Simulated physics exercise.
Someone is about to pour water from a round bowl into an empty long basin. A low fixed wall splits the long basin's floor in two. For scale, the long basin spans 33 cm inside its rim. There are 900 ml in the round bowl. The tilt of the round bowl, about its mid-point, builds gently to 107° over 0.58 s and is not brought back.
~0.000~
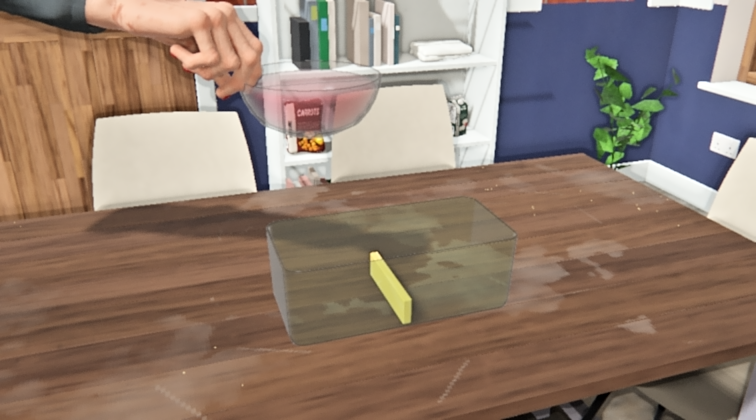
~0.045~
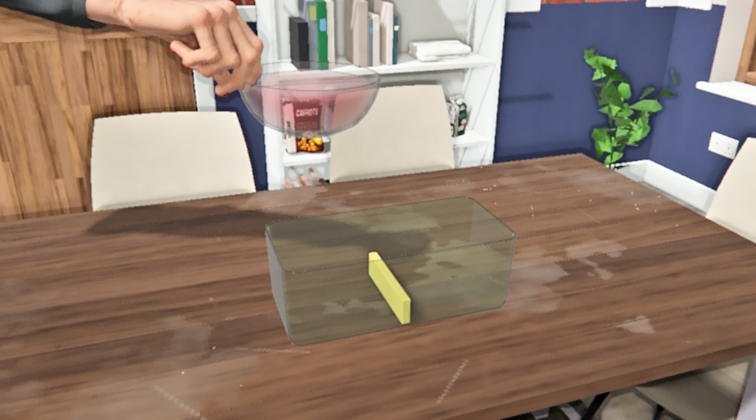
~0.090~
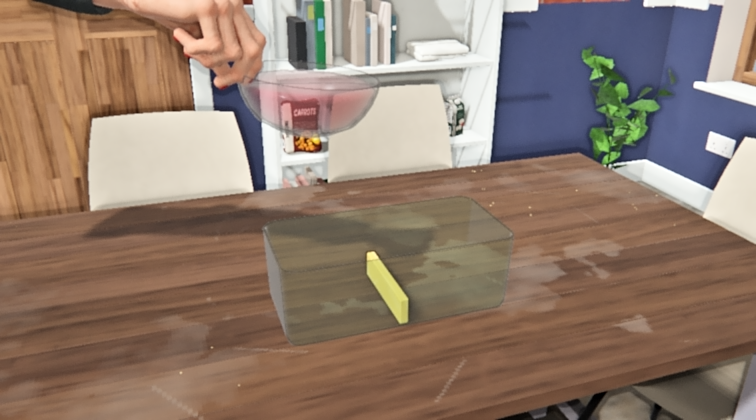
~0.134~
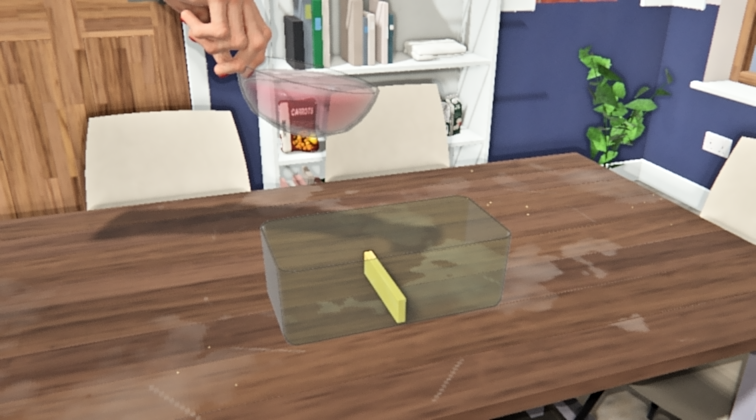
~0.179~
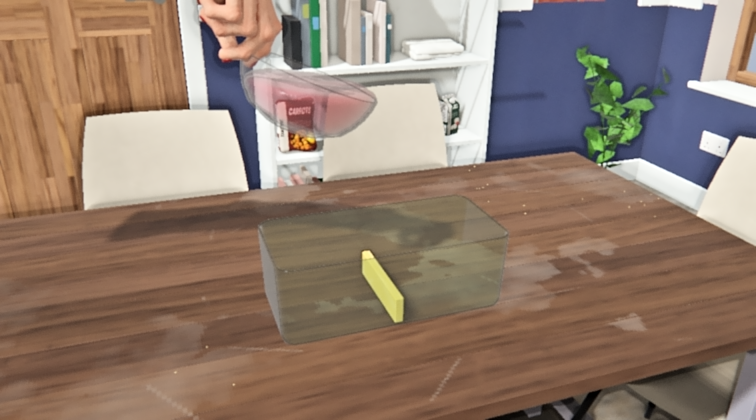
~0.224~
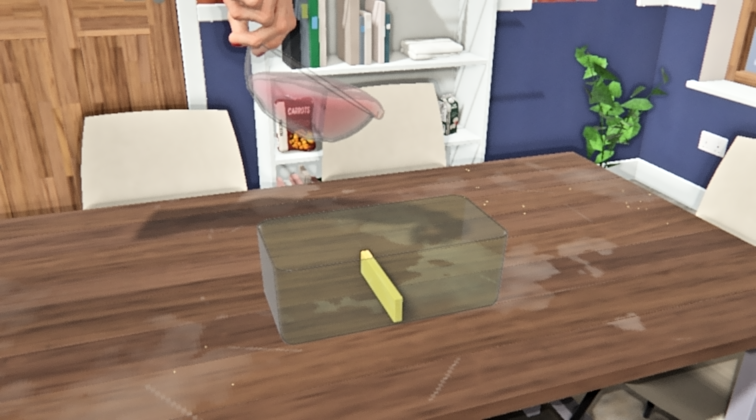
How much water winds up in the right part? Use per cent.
The far part has some 62 per cent.
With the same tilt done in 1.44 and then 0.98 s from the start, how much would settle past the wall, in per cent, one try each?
First 80, then 75 per cent.
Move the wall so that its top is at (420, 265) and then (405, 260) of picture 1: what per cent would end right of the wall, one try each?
First 35, then 55 per cent.
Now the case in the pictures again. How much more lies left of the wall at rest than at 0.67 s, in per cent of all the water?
Some 12 per cent.
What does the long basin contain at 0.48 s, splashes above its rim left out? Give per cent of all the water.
Some 40 per cent.
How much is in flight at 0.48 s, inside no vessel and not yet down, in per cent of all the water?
About 56 per cent.
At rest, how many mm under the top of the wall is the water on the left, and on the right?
Some 26 mm on the left and 16 mm on the right.
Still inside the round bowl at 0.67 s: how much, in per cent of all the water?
About 0 per cent.
By 0.48 s the tilt is 99° and 4 per cent is still to pour, 0 is left of the wall and 40 right of it.
By 0.67 s the tilt is 107° and 0 per cent is still to pour, 20 is left of the wall and 62 right of it.
By 0.87 s the tilt is 107° and 0 per cent is still to pour, 27 is left of the wall and 65 right of it.
By 1.08 s the tilt is 107° and 0 per cent is still to pour, 31 is left of the wall and 63 right of it.
At rest 33 per cent lies left of the wall, 62 right of it and 6 outside.
